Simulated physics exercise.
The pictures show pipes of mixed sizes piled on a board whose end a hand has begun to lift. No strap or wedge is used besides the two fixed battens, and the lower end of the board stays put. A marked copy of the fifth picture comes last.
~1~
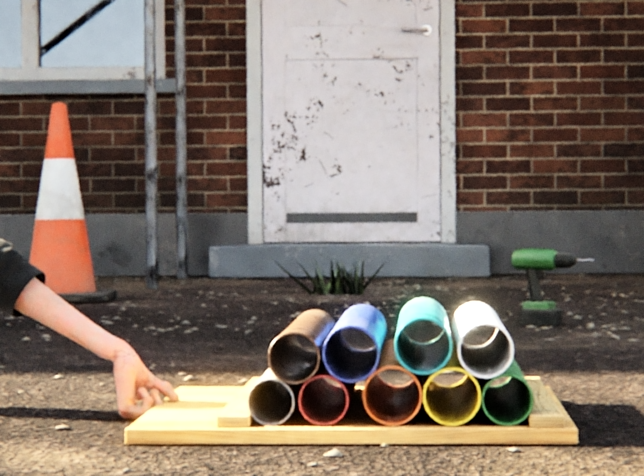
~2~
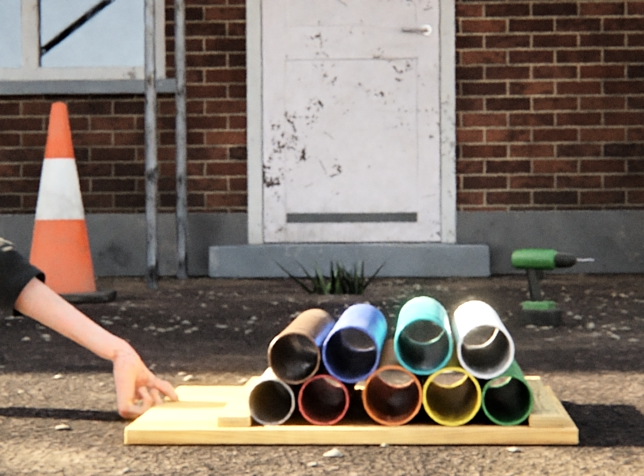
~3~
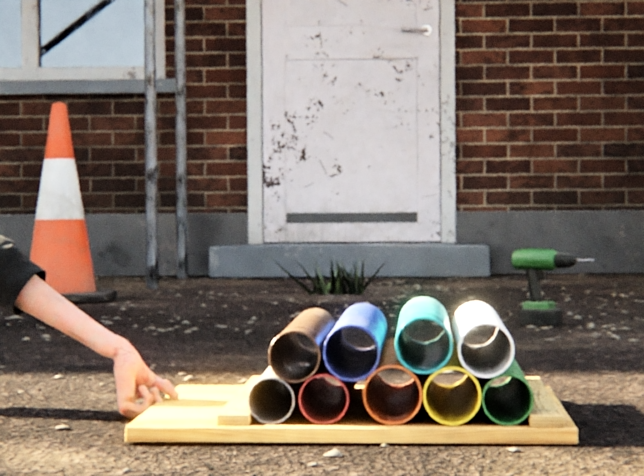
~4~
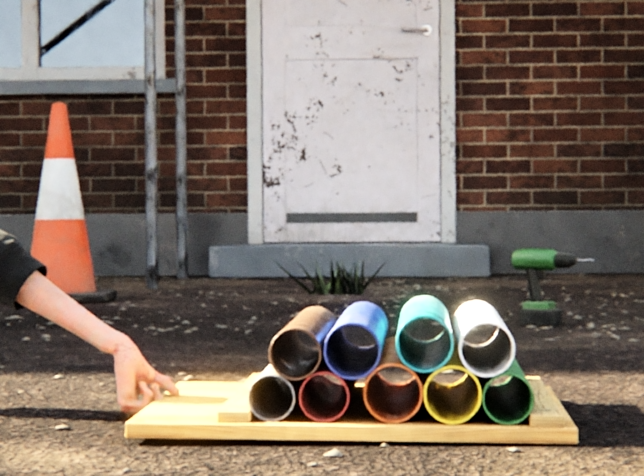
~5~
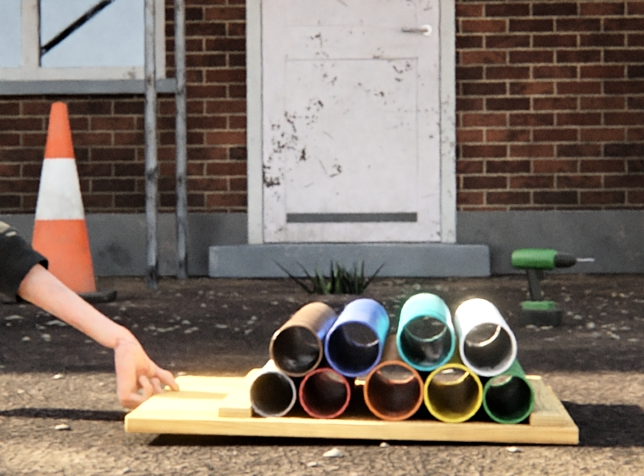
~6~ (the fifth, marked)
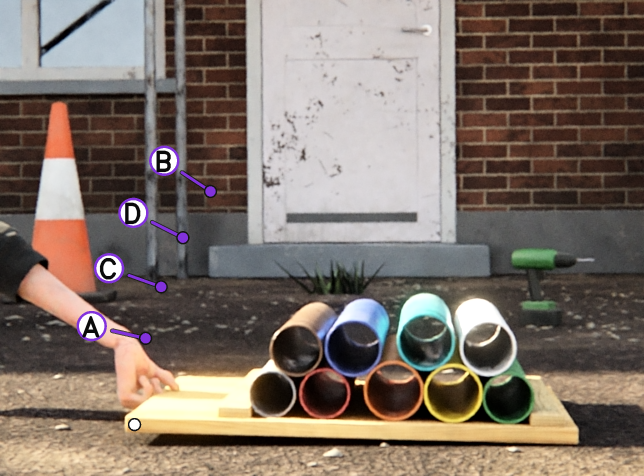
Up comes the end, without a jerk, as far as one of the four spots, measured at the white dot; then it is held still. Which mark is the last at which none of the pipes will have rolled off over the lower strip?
Stop at C.
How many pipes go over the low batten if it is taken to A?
It comes to none.
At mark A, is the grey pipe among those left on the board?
Yes, with A.
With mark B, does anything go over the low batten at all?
Yes.
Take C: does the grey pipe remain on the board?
Yes.
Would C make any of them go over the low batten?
At C: No.
On the copy, A at (146, 338); B at (210, 192); C at (161, 287); D at (183, 238); the white dot at (135, 425).
On C. First, board at 14°.
Then, board at 20°.
Finally, board at 20°, none over the low batten.
By contrast, A none over the low batten; B nine over the low batten; D one over the low batten (white).
